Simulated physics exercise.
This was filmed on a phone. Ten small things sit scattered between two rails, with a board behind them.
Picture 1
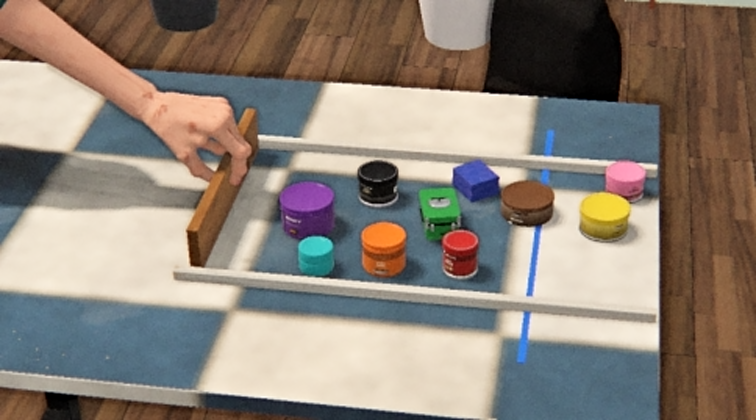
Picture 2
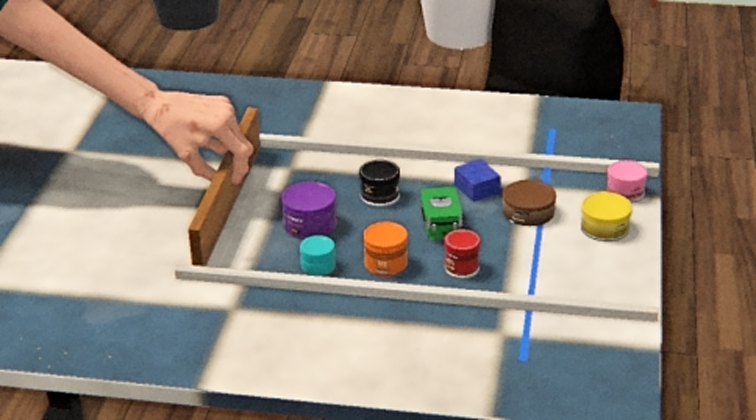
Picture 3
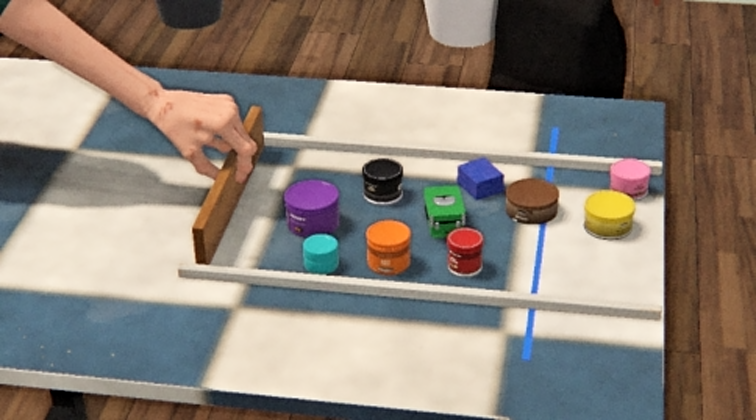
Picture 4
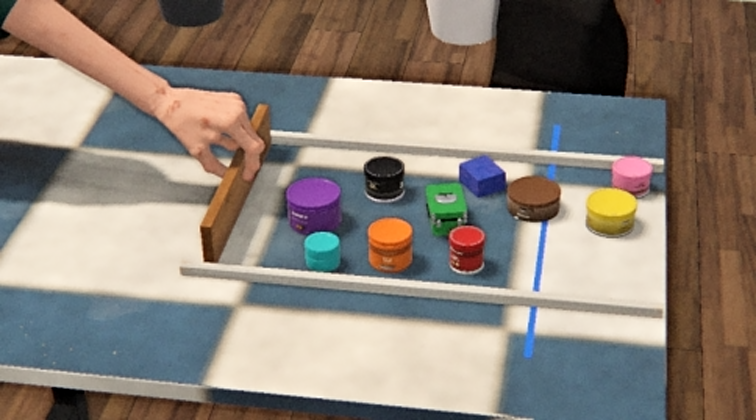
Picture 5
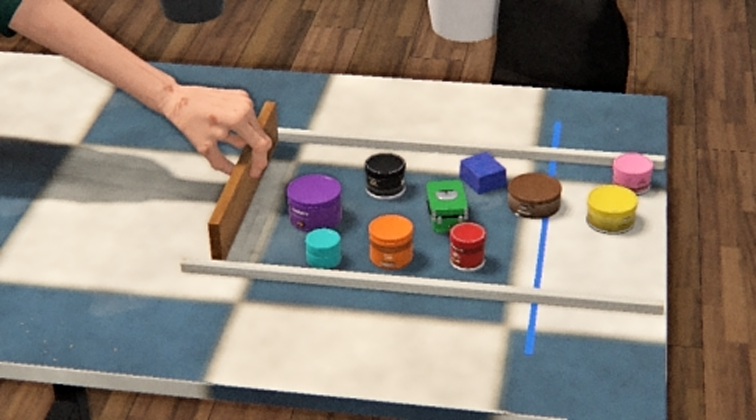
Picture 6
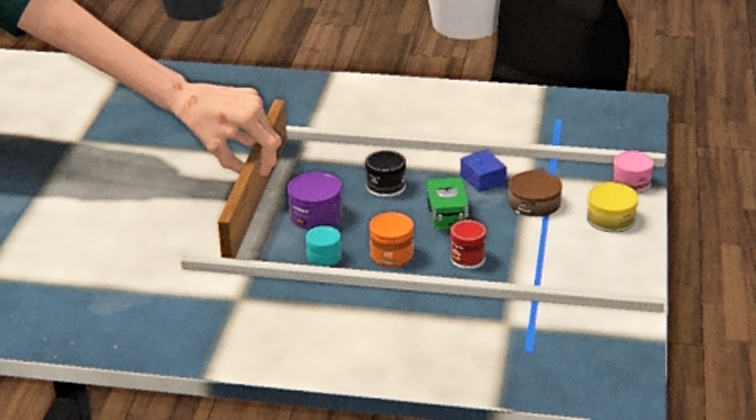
On a table with blue and white squares, a hand slid a wooden board slightly to the right between two rails, toward scattered colourful tubs and tins that stayed where they were.
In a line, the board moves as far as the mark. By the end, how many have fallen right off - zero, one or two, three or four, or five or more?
By the end, zero have.
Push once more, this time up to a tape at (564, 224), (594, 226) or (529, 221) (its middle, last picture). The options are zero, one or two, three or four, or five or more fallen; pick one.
One or two; one to two; no fall at all.
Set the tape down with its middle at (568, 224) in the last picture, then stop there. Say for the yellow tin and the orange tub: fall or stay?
Yellow tin down; orange tub still up.
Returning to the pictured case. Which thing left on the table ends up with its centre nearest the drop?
Looks like the yellow tin to me.
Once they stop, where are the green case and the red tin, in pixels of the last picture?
Approximately (603, 209) for one, approximately (610, 255) for the other.
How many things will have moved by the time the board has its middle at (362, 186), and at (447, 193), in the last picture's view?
The number moved is 4 and then 8.
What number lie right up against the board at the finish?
It ends up touching 4.
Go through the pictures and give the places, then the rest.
In the first frame, pink tin (625, 183); yellow tin (604, 218); brown tub (527, 204); board (225, 186); tape (538, 233).
In the second frame, yellow tin (606, 217); purple tub (310, 211).
In the third frame, brown tub (532, 201); green case (444, 213).
In the fourth frame, pink tin (632, 178); turquoise lid (323, 252).
In the fifth frame, yellow tin (611, 210); board (246, 179).
In the sixth frame, pink tin (633, 172); yellow tin (612, 208); brown tub (535, 193); board (255, 177); tape (545, 222).
Early on, none off yet; pink tin at rest near (633, 172); yellow tin at rest near (612, 208); brown tub at rest near (535, 193).
A while later, none off yet; pink tin at rest near (633, 172); yellow tin at rest near (612, 208); brown tub moving near (543, 191).
Finally, the number that fall off is zero.
